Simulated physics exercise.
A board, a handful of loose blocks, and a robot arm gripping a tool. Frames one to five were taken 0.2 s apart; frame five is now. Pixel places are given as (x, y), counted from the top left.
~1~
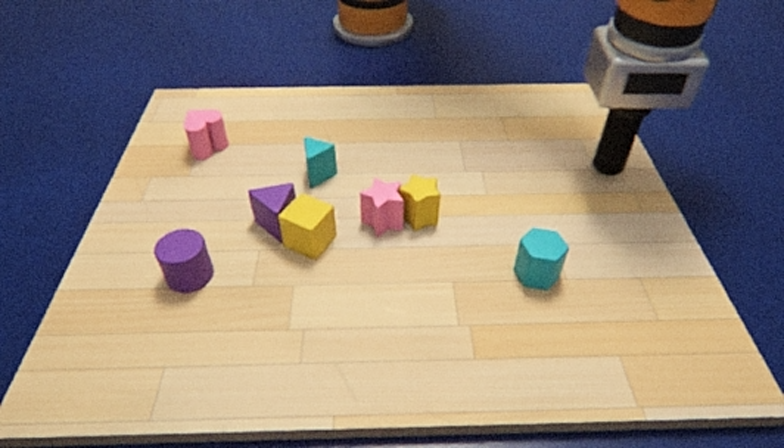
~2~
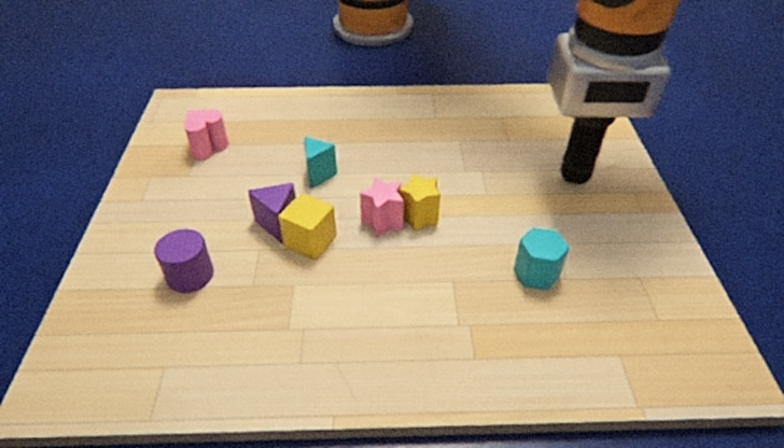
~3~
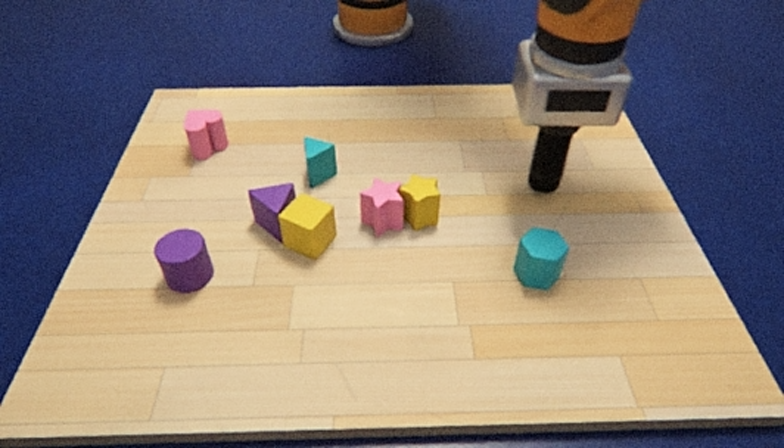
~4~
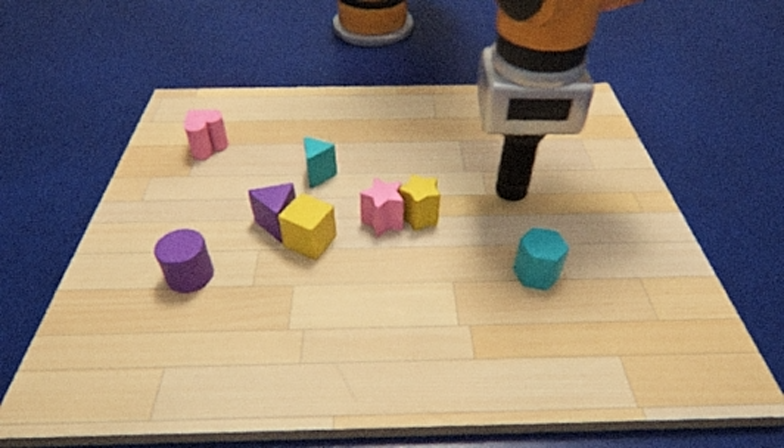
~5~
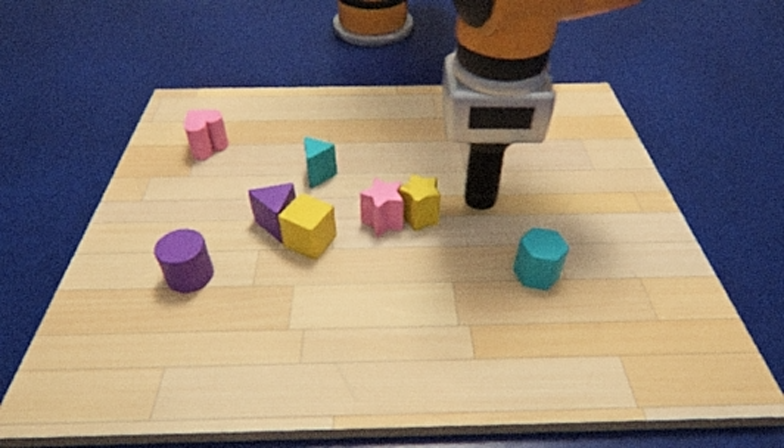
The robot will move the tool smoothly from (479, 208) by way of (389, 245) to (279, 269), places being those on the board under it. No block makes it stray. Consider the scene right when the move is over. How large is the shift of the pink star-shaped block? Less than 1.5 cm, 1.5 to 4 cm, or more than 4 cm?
Moves over 4 cm.
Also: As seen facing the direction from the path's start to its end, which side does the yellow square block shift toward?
The right.
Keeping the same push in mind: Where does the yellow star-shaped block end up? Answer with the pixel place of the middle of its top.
Its top middle: (363, 197).
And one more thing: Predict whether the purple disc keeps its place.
That block is not shifted.
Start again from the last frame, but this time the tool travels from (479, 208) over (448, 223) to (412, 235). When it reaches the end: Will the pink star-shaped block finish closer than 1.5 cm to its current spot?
No.
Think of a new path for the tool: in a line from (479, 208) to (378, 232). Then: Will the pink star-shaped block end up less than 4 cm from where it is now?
That would be a no.
What follows on the original path. One third of the way, tool at (421, 226); pink star-shaped block at (358, 187); yellow star-shaped block at (394, 191), turned 35° clockwise.
Two thirds of the way, tool at (353, 247); pink star-shaped block at (339, 177), turned 45° clockwise; yellow star-shaped block at (363, 197), turned 90° clockwise.
At the end, tool at (277, 261); purple disc not moved; purple triangular piece at (263, 188), turned 55° clockwise; yellow square block at (274, 210), turned 40° clockwise; pink star-shaped block at (339, 177), turned 45° clockwise; yellow star-shaped block at (363, 197), turned 90° clockwise.
